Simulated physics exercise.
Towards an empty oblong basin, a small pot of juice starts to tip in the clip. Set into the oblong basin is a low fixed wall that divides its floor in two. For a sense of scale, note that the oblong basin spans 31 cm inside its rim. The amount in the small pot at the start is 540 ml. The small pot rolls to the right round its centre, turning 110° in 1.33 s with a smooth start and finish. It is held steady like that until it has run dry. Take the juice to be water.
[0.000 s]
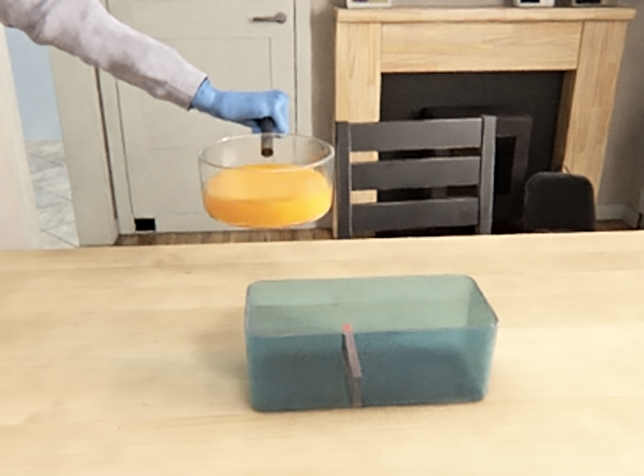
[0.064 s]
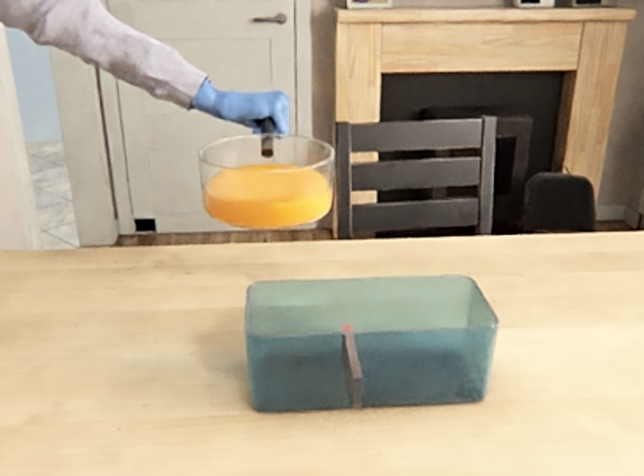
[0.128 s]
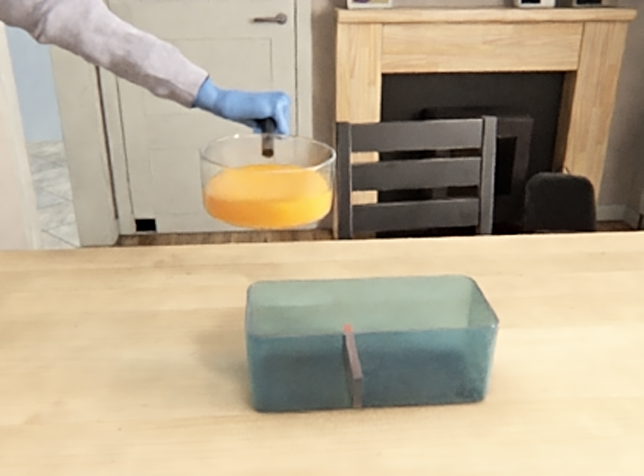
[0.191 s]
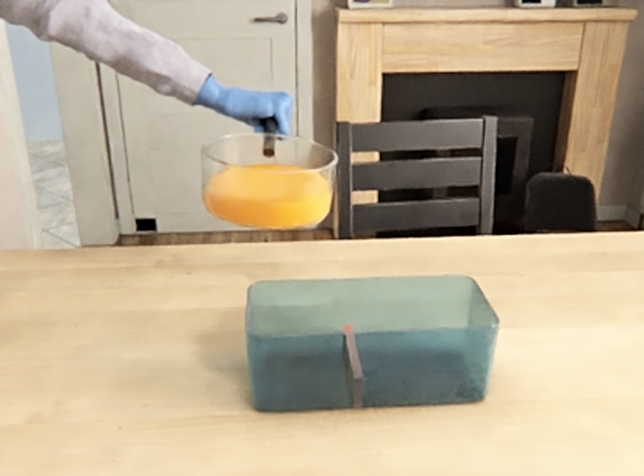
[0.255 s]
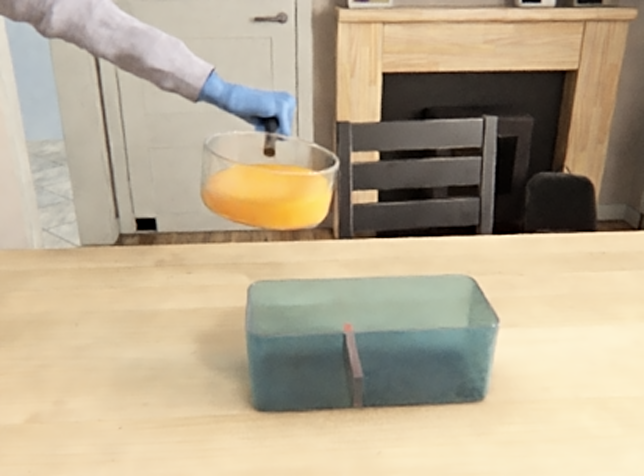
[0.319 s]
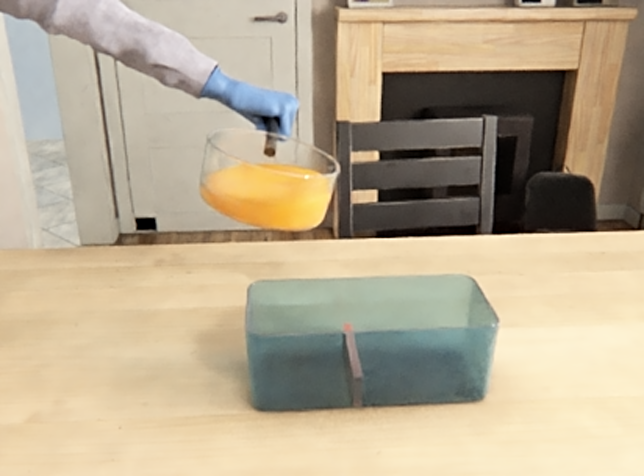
A glass pot of orange juice, held from above by a blue-gloved hand, stays nearly level at first, then tilts gradually to the right above a wooden table, where a blue-green oblong basin with a low dividing wall stands still.
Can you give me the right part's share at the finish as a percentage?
Sure, about 67 percent.
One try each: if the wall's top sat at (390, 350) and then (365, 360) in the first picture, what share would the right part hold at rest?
Around 10 and 50 percent, in that order.
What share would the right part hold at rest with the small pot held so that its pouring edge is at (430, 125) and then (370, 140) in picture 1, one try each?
About 90 %, then about 95 %.
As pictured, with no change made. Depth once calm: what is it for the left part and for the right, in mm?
Final levels - left approx 10 mm, right approx 16 mm.
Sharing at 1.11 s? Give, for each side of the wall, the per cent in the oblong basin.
14 on the left and 64 on the right, roughly.
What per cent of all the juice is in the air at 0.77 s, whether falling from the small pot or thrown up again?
32 %.
After 0.77 s the tilt is 69° and 60 per cent is still to pour, 1 is left of the wall and 7 right of it.
After 1.11 s the tilt is 102° and 10 per cent is still to pour, 14 is left of the wall and 64 right of it.
After 1.45 s the tilt is 110° and 0 per cent is still to pour, 32 is left of the wall and 66 right of it.
After 1.83 s the tilt is 110° and 0 per cent is still to pour, 32 is left of the wall and 67 right of it.
In the end 32 per cent lies left of the wall, 67 right of it and 1 outside.
